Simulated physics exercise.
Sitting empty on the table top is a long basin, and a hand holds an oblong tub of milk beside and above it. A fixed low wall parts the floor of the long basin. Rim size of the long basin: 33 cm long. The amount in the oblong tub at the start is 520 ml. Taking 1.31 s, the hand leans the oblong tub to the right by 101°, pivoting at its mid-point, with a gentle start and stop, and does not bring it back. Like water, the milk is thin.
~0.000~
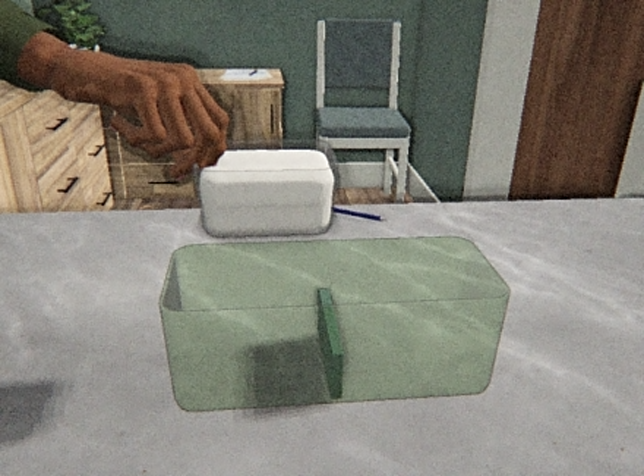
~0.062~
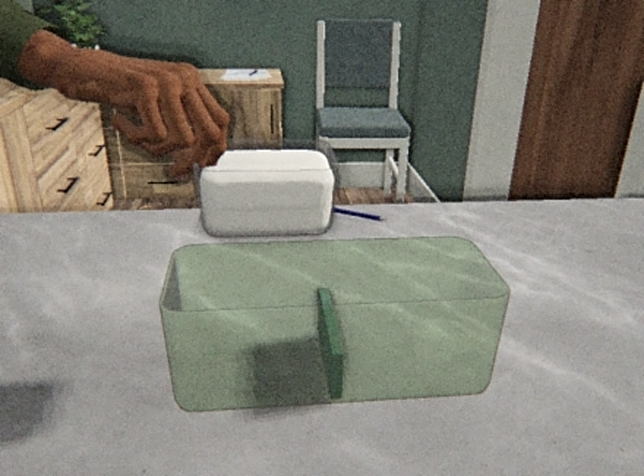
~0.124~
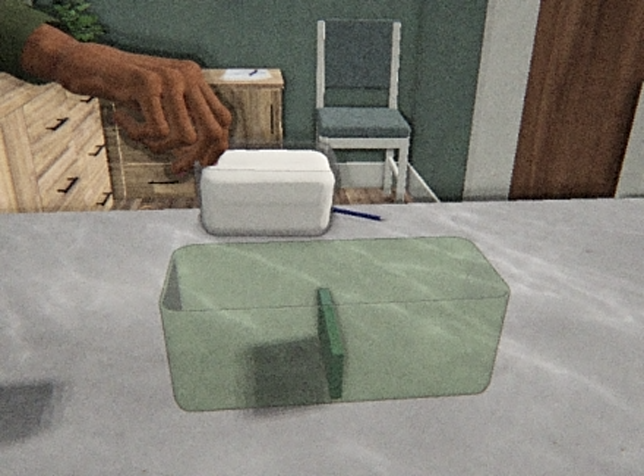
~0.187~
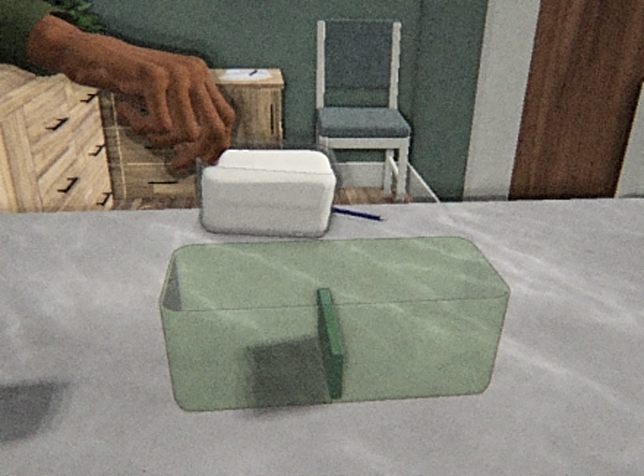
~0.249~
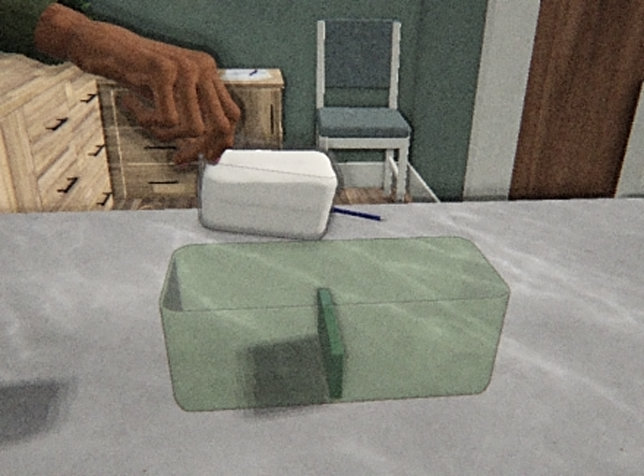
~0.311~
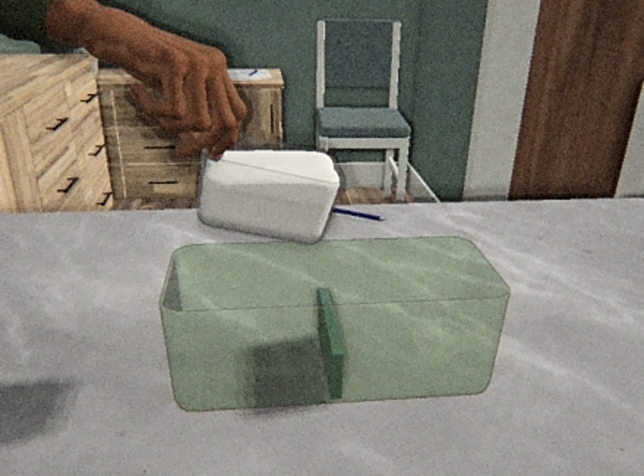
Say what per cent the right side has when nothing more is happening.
It has about 91 per cent.
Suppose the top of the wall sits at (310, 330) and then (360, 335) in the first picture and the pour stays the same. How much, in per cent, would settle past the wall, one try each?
Result: 95 per cent, then 70 per cent.
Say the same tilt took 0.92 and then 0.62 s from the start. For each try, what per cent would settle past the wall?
Respectively about 90 and 85 percent.
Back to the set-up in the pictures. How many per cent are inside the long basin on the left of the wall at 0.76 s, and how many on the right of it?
Left roughly 0, right roughly 30.
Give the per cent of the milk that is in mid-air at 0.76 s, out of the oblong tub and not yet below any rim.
Close to 26 in a hundred.
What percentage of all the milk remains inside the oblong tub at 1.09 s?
9 %.
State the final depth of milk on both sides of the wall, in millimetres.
Once settled, the left stands around 2 mm and the right around 24 mm.
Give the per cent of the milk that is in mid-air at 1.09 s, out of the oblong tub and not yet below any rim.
Some 4 % is up in the air.
Then, 0.76 s in, the tilt is 63° and 43 per cent is still to pour, 0 is left of the wall and 31 right of it.
Then, 1.09 s in, the tilt is 94° and 9 per cent is still to pour, 2 is left of the wall and 85 right of it.
Then, 1.43 s in, the tilt is 101° and 0 per cent is still to pour, 8 is left of the wall and 91 right of it.
Then, 1.81 s in, the tilt is 101° and 0 per cent is still to pour, 9 is left of the wall and 91 right of it.
Finally, 9 per cent lies left of the wall, 91 right of it and 0 outside.
